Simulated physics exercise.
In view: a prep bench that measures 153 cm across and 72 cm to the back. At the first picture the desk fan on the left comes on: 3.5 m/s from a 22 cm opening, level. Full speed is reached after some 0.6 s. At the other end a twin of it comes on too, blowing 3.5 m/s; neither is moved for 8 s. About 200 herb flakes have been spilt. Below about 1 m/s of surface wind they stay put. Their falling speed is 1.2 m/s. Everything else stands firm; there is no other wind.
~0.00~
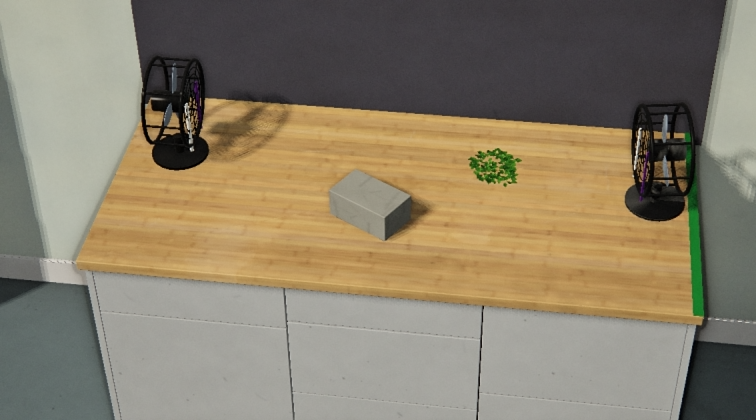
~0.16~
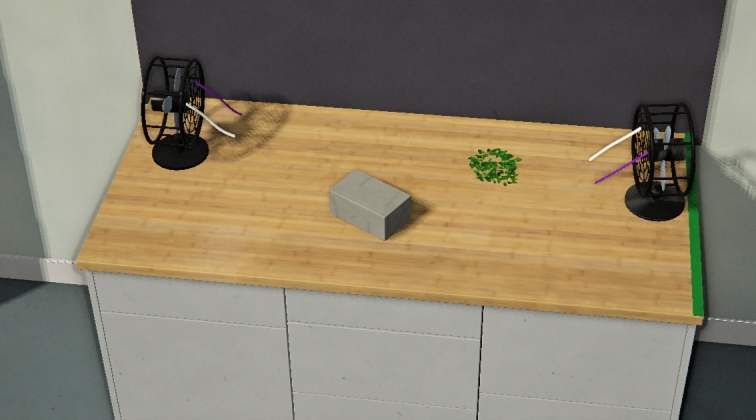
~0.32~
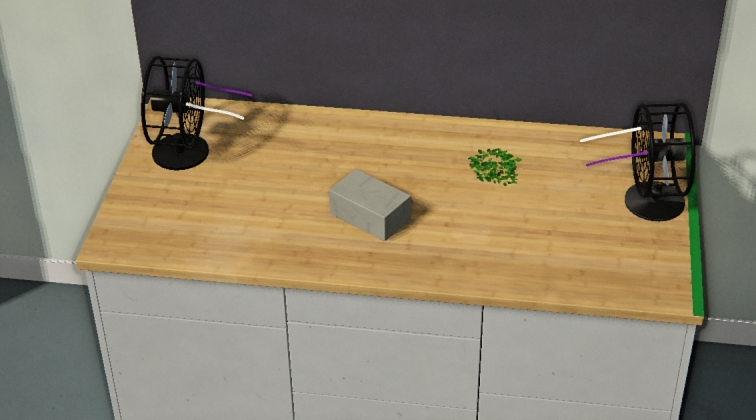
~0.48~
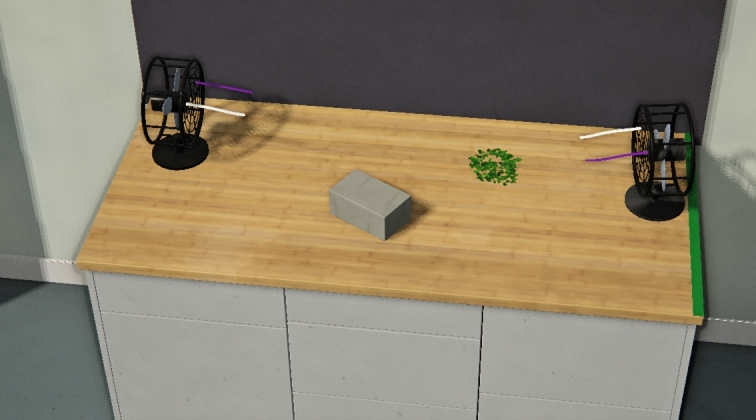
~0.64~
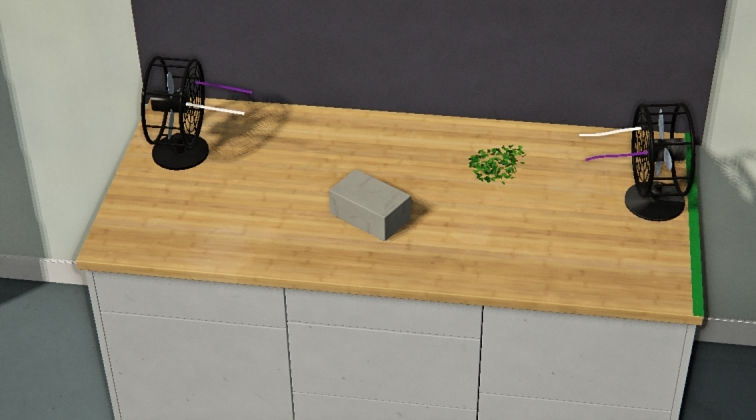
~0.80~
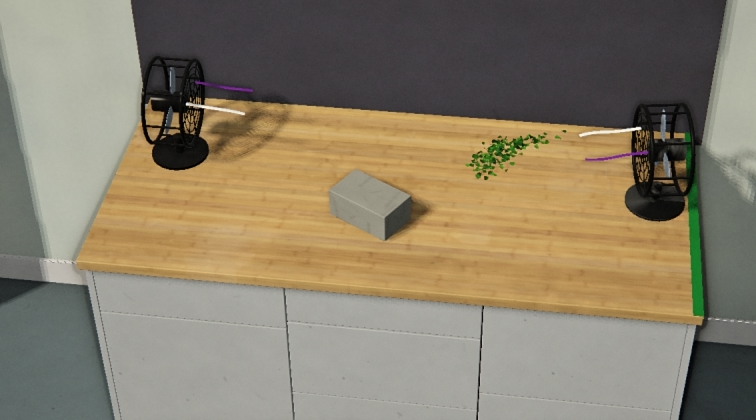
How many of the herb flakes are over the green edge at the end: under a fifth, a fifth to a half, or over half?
Of the herb flakes, more than half end over the green edge.
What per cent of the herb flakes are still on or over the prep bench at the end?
Near 0 %.
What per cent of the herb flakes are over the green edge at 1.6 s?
Some 60 per cent.
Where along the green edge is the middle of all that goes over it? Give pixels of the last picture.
Around (695, 145).
After 1.6 s, 44 % are still on the top, 56 % are over the green edge; the middle of those left on the top is near (592, 147).
After 2.6 s, 11 % are still on the top, 89 % are over the green edge.
After 4.4 s, 2 % are still on the top, 98 % are over the green edge.
After 8.0 s, at the end, 100 % are over the green edge.
